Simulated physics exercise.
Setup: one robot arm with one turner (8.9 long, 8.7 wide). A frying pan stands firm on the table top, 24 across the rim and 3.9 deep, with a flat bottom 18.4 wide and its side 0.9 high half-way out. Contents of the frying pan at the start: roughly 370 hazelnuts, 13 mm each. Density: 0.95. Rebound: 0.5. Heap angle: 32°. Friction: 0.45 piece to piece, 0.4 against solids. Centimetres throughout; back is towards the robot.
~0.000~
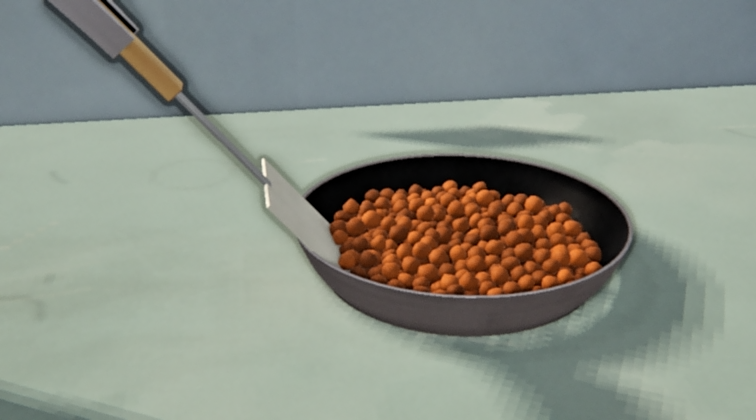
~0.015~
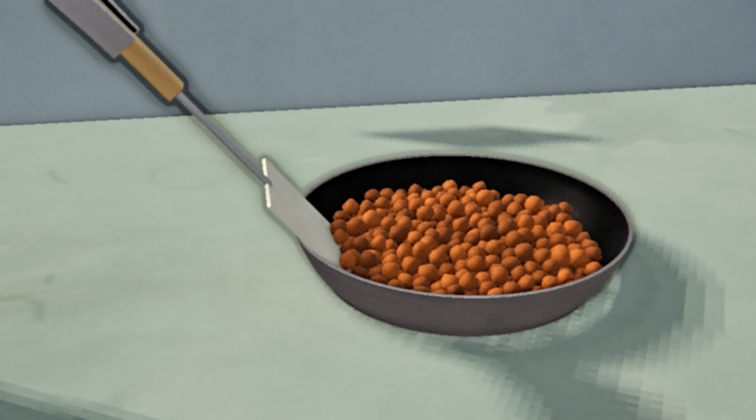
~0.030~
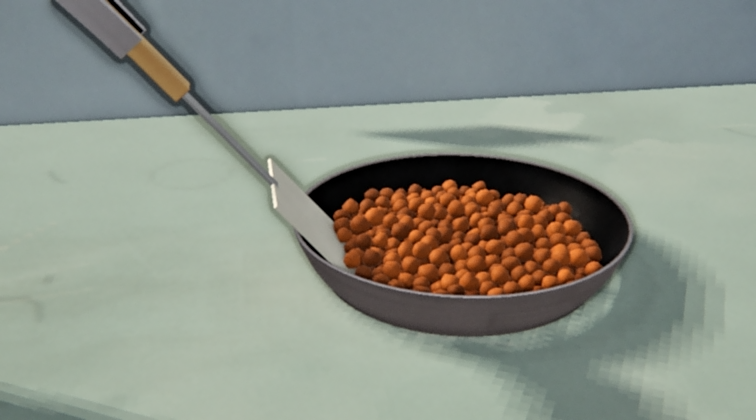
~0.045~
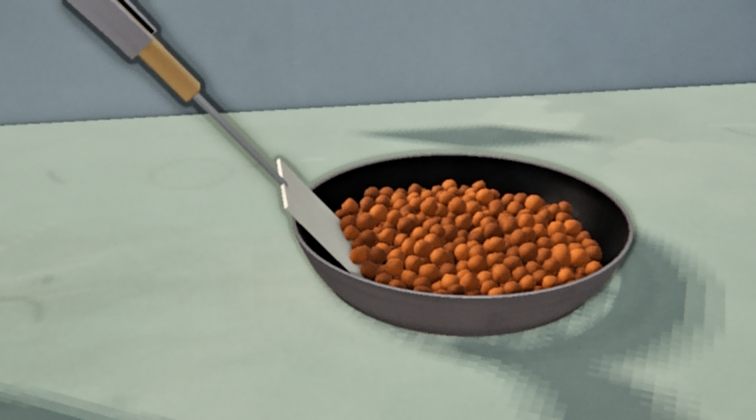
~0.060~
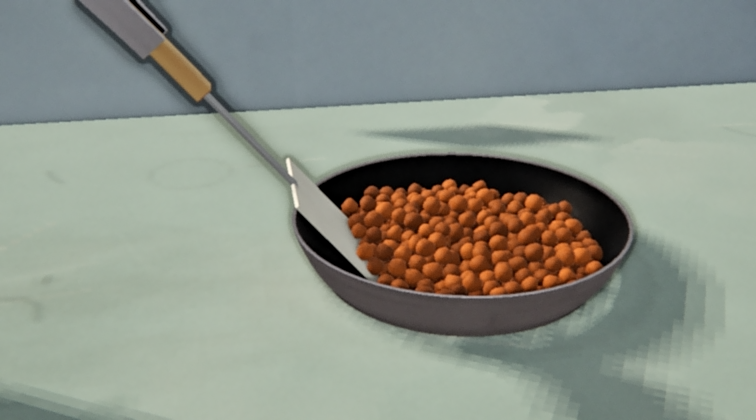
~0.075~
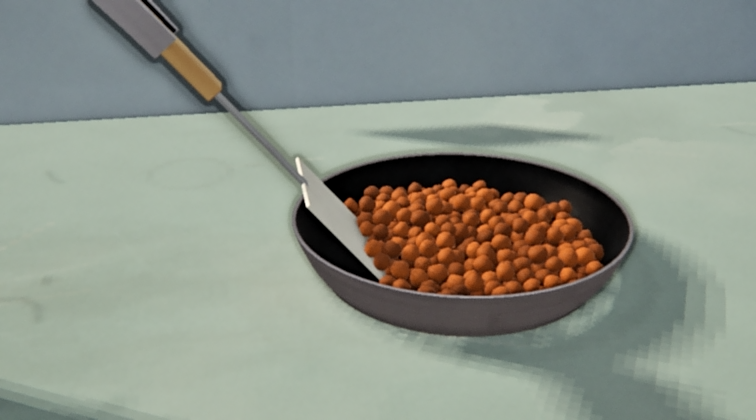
At first, a turner leans into the left side of a dark frying pan full of round orange-brown hazelnuts on a pale green table top, barely moving. Then its blade slides slowly a short way to the right, nudging the nuts at the left edge while the pan stays still.
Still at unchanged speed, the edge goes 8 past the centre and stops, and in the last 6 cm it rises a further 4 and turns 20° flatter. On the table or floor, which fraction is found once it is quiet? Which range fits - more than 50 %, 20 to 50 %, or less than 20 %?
The range that fits is less than 20 %.
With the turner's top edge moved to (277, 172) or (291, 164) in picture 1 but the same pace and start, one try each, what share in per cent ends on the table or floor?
Roughly 10% and 10%.
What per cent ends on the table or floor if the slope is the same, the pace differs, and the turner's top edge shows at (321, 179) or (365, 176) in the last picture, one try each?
Around 15 per cent, then around 30 per cent.
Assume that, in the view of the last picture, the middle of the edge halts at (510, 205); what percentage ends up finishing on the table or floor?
0 %, roughly.
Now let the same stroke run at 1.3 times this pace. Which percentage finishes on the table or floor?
Something close to 15 per cent ends up on the table or floor.
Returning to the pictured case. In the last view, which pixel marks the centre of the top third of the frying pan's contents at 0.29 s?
It is centred at roughly (523, 205).
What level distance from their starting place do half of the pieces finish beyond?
Distance: Around 3 cm.
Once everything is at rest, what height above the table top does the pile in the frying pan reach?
It reaches about 6.0 cm.
By 0.18 s, sloping 51°, highest piece 5 above the table; 366 in the frying pan.
By 0.29 s, sloping 43°, highest piece 7 above the table; 366 in the frying pan.
By 0.55 s, sloping 31°, highest piece 6 above the table; 329 in the frying pan, 32 on the table or floor, 5 on the blade or in flight.
By 1.60 s, sloping 31°, highest piece 6 above the table; 328 in the frying pan, 38 on the table or floor.
Final count, 328 in the frying pan, 38 on the table or floor. That is 10 % on the table or floor.
